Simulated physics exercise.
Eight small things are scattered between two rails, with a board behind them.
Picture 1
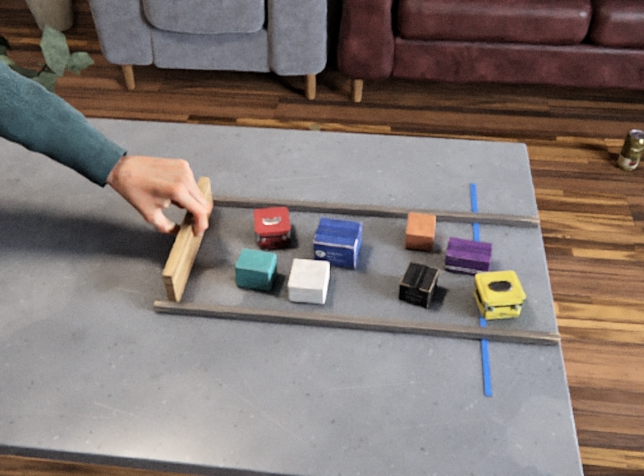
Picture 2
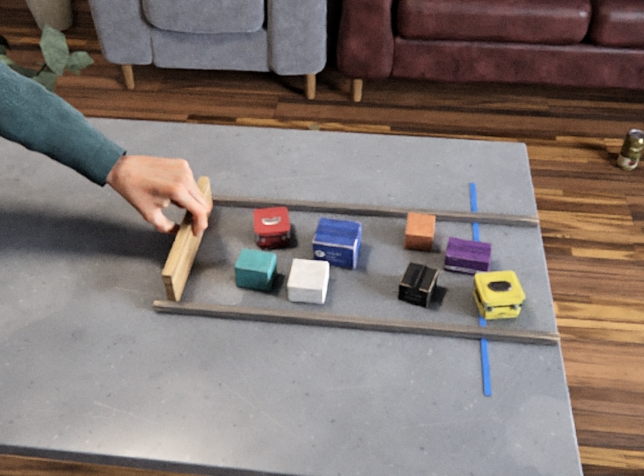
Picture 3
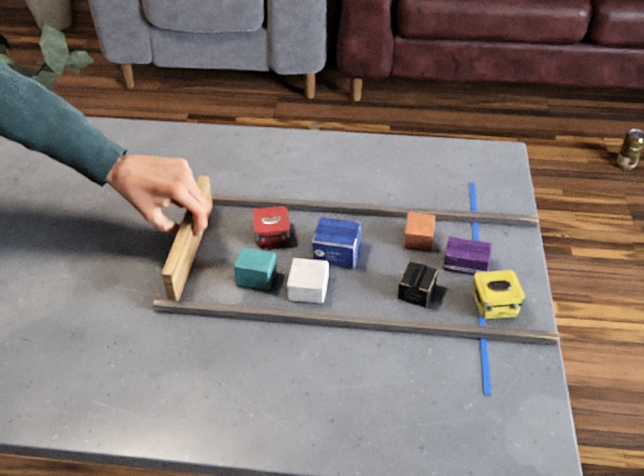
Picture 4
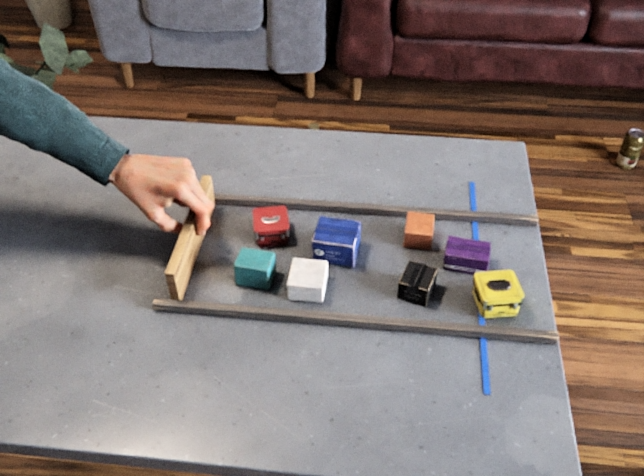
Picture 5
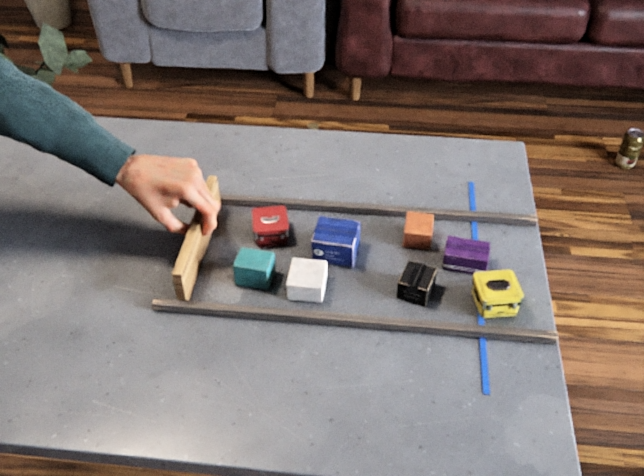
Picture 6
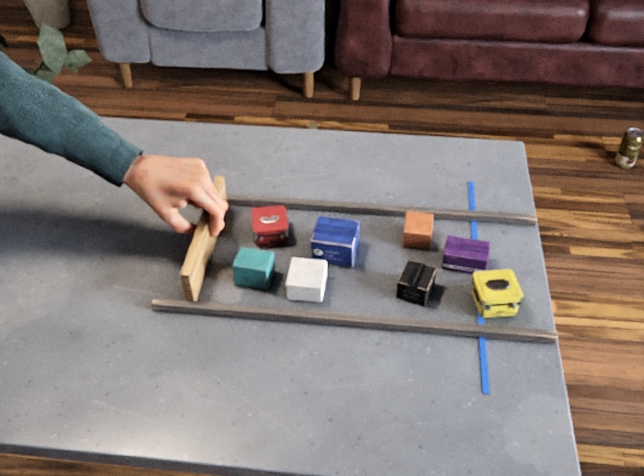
Hand sliding a wooden board slightly right between two rails towards eight small coloured blocks and boxes, which stay still.
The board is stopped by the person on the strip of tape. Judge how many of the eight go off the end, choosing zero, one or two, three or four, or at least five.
Three or four go off.
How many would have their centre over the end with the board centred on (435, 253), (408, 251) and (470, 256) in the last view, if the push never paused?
Result per place: 1; 0; 3.
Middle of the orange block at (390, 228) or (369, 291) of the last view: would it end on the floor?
At the first spot it remains in place, and at the second it drops over the edge.
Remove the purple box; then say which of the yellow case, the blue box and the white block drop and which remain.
Yellow case: Down; blue box: Still up; white block: Still up.
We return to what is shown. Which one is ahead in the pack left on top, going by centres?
That would be the blue box.
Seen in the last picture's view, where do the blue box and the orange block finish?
They finish at roughly (537, 261) and (519, 231) respectively.
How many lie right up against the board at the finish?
Number in contact with it: 2.
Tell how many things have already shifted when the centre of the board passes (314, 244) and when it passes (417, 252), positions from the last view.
The counts are 4 and 8.
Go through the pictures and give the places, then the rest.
The first frame shows yellow case (498, 296); purple box (468, 257); orange block (420, 232); board (190, 237); tape (480, 273).
The second frame shows purple box (468, 257); turquoise block (256, 269).
The third frame shows orange block (419, 231); white block (308, 281).
The fourth frame shows yellow case (497, 294); red case (271, 227).
The fifth frame shows purple box (466, 256); black box (417, 283).
The sixth frame shows yellow case (496, 294); purple box (466, 255); orange block (418, 230); board (206, 237); tape (477, 272).
Soon after, none off yet; yellow case at rest near (496, 294); purple box at rest near (466, 255); orange block at rest near (418, 230).
Then, none off yet; yellow case at rest near (496, 294); purple box at rest near (467, 256); orange block moved about its own width near (445, 228).
Further on, none off yet; yellow case tipped a little near (567, 301); purple box moved well along near (540, 265); orange block moved well along near (484, 229).
At rest, the number that fall off is three or four; fallen, black box, purple box and yellow case.
